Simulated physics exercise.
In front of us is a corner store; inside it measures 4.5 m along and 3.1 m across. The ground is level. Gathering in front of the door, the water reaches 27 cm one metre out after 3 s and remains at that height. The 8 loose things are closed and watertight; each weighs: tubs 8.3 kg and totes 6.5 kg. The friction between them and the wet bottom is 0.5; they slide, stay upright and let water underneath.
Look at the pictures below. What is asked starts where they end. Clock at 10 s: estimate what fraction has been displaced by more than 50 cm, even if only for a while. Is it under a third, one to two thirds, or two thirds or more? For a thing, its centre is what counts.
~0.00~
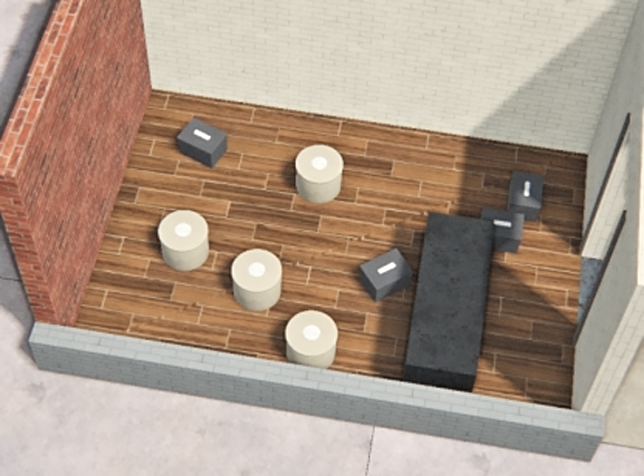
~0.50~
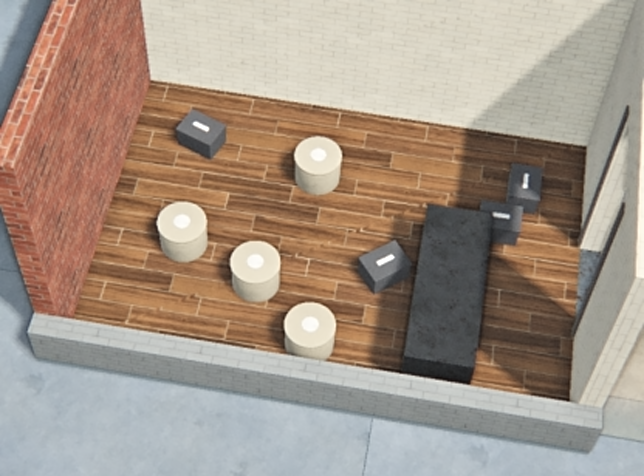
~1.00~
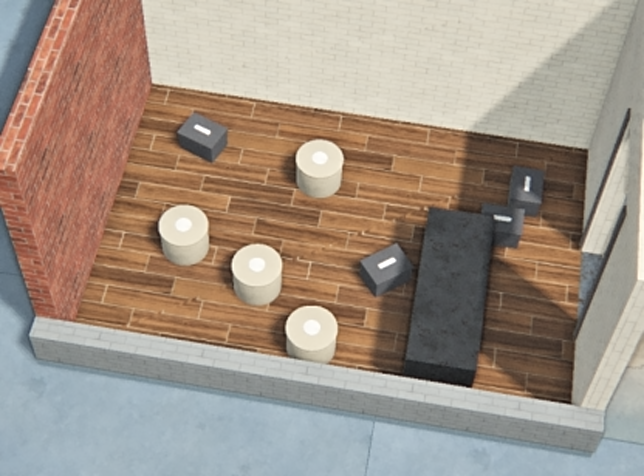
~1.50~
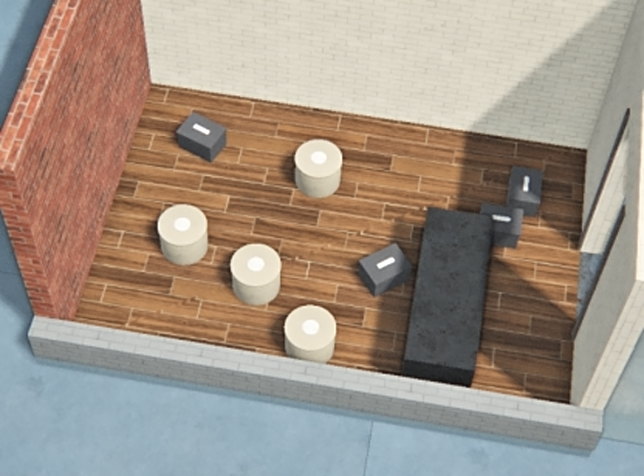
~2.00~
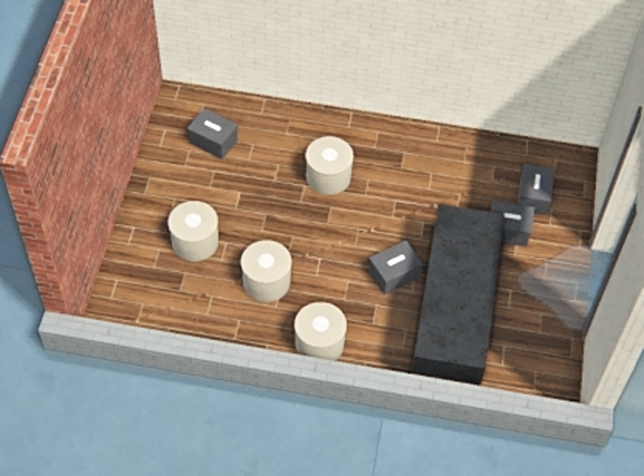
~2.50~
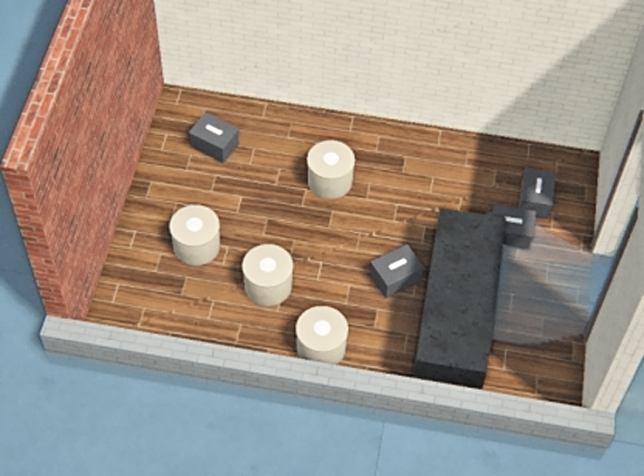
A middling share.
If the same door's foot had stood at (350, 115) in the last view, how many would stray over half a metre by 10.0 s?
Then the count would be 6.
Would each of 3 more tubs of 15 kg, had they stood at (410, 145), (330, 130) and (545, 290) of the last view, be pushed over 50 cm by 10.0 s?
The first one tops the mark, the next tops the mark, and the last tops the mark.
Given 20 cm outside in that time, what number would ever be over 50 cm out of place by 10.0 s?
In that case 3 of them.
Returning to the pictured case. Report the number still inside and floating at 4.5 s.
Count: 0.
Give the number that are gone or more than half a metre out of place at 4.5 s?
I get 1.
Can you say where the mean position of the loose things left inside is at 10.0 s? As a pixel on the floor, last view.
Close to pixel (305, 286).
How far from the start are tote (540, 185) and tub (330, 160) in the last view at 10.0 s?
50 cm and 120 cm respectively.
After 3.5 s 1 of 8 are over 50 cm from their spots; 0 afloat.
After 4.5 s 1 of 8 are over 50 cm from their spots; 0 afloat.
After 7.0 s 1 of 8 are over 50 cm from their spots; 3 afloat.
After 10.0 s 5 of 8 are over 50 cm from their spots, and 5 have been at some point; 7 afloat.
